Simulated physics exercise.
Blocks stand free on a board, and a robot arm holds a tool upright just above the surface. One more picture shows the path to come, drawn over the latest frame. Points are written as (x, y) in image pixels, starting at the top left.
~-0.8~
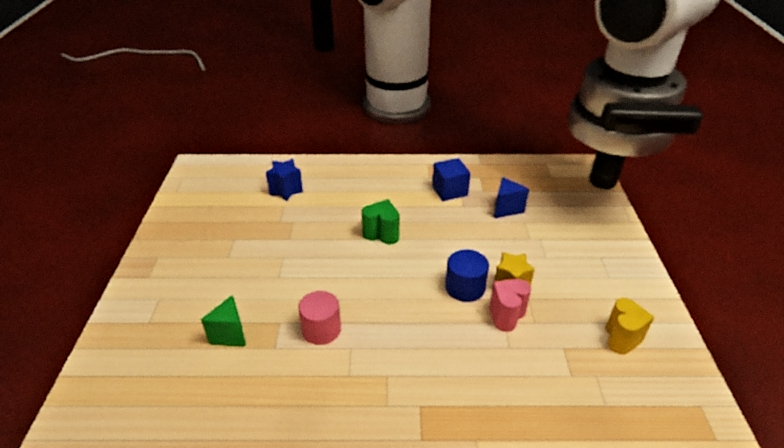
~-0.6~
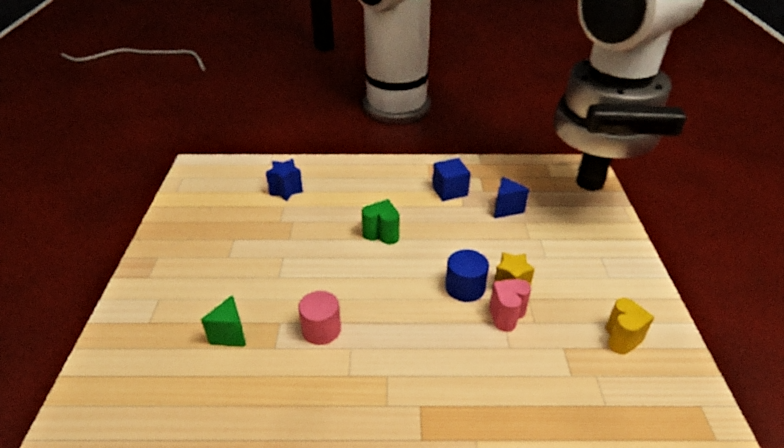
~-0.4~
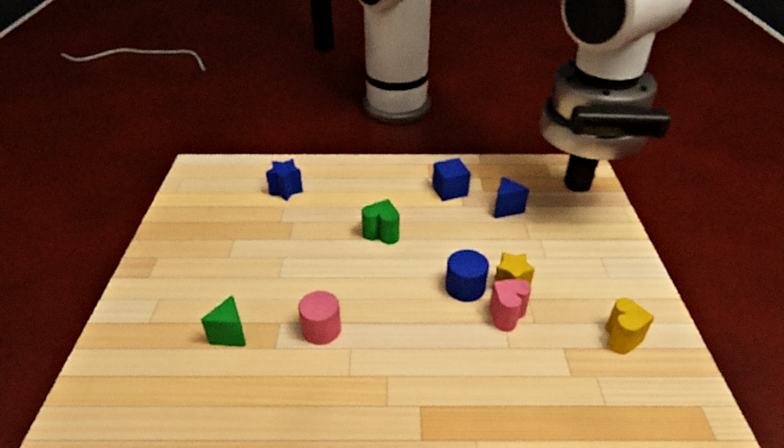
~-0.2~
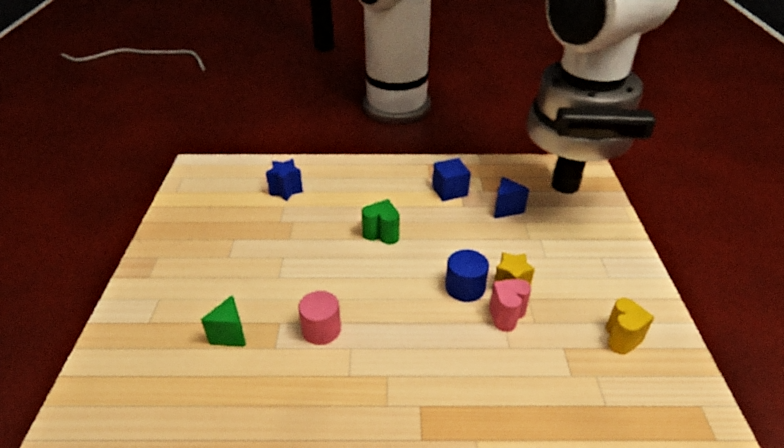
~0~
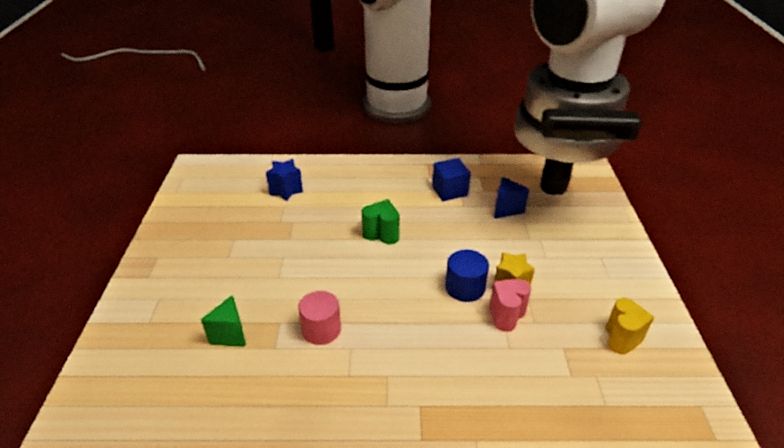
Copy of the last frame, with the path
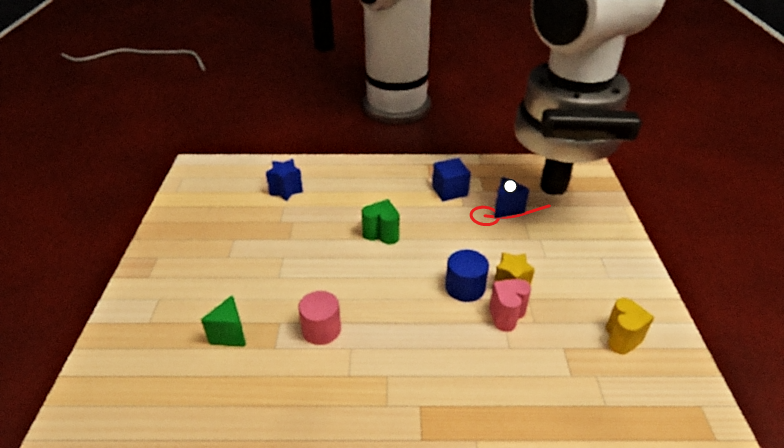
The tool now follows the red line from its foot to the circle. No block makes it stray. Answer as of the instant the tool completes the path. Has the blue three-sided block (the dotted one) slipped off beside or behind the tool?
Answer: No.
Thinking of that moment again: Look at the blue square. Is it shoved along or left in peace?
That block is going to be left alone.
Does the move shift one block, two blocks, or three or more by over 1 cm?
I reckon the push displaces only one of the blocks by more than 1 cm.
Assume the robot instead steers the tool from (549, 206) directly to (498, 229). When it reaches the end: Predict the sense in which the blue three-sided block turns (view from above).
Seen from above, its turn is clockwise.
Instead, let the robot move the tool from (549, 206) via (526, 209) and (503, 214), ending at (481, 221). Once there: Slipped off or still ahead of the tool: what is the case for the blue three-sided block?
Pushed along.
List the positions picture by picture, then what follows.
Lower end of the tool (603, 182), tops of blocks, blue square (452, 167), blue three-sided block (510, 186), in the first frame.
Tool (590, 184), blocks as before, in the second frame.
Tool (577, 185), blocks as before, in the third frame.
Tool (565, 187), blocks as before, in the fourth frame.
Tool (553, 188), blue square (452, 167), blue three-sided block (510, 186), in the fifth frame.
The drawn path runs from (549, 206) via (530, 212) and (509, 217), ending at (485, 216); the dot is on the blue three-sided block.
What follows on the original path. Halfway along, tool (523, 197); blue three-sided block (499, 188), turned 50° clockwise.
At the end, tool (487, 198); blue square not moved; blue three-sided block (465, 185), turned 85° clockwise.
